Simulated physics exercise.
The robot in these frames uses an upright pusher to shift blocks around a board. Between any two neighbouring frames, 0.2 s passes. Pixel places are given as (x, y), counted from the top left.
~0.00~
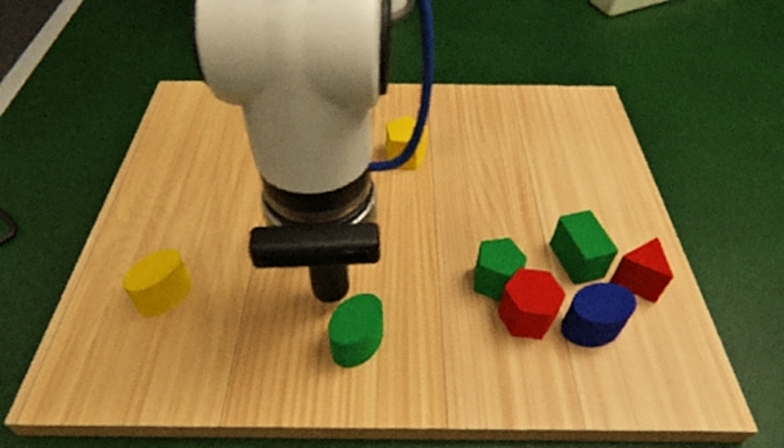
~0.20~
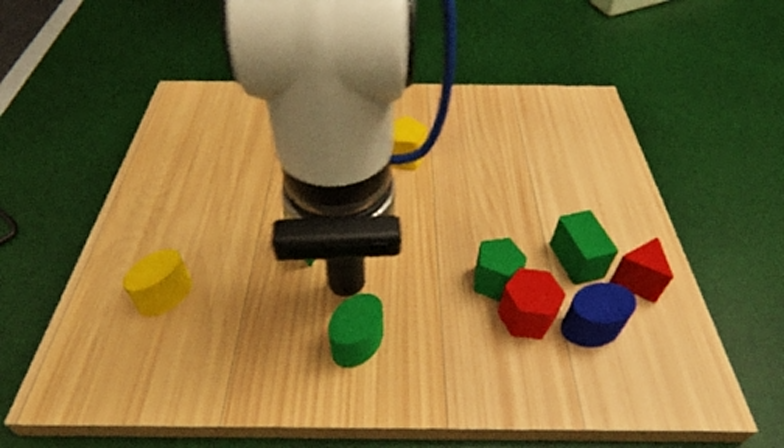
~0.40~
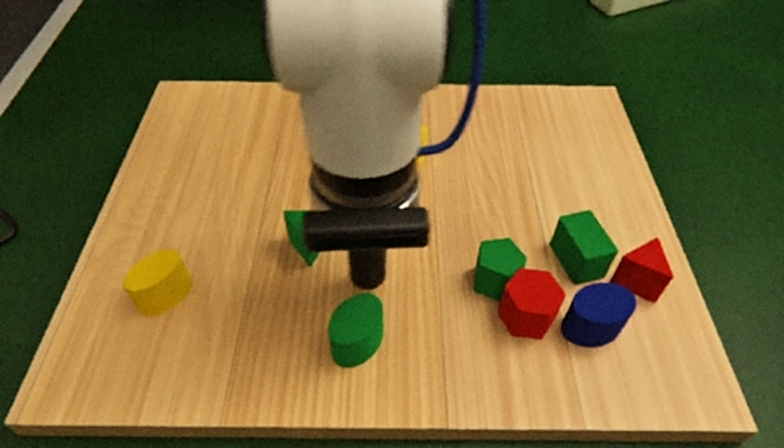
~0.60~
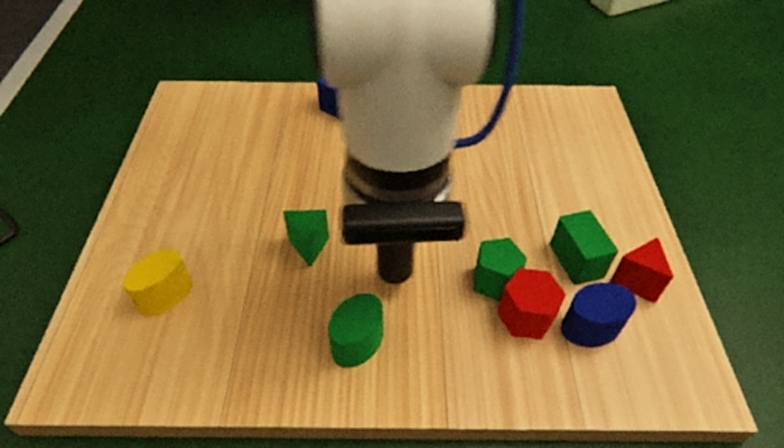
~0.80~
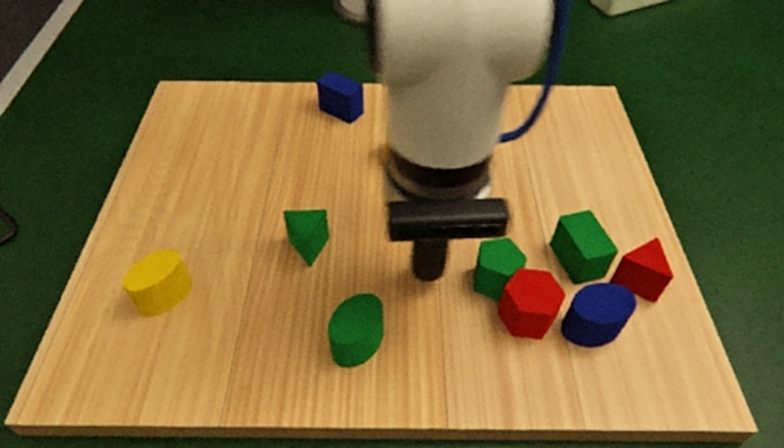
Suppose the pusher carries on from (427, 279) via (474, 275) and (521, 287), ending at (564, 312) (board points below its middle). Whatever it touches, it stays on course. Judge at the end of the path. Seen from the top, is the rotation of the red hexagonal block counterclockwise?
No
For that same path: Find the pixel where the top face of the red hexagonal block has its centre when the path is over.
Pixel (569, 325).
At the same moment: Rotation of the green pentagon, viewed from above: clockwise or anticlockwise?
From overhead, anticlockwise.
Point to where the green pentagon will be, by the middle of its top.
My best guess is (610, 272).
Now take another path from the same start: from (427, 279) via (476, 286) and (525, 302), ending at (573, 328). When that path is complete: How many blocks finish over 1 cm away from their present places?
Looking at the path, I think three or more of the blocks end up more than 1 cm away.
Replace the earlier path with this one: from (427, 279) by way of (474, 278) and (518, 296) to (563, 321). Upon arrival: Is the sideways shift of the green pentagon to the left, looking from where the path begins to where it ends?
My answer is yes.
On the path given first. One third of the way, pusher (477, 263); green pentagon (521, 255); red hexagonal block (545, 295), turned 20° clockwise.
Two thirds of the way, pusher (525, 275); green pentagon (570, 261); red hexagonal block (555, 303), turned 45° clockwise; blue oval (613, 307), turned 20° anticlockwise.
At the end, pusher (570, 301); green pentagon (610, 272), turned 40° anticlockwise; red hexagonal block (569, 325), turned 80° clockwise; green rectangular block (598, 232), turned 35° anticlockwise; blue oval (623, 314), turned 30° anticlockwise.
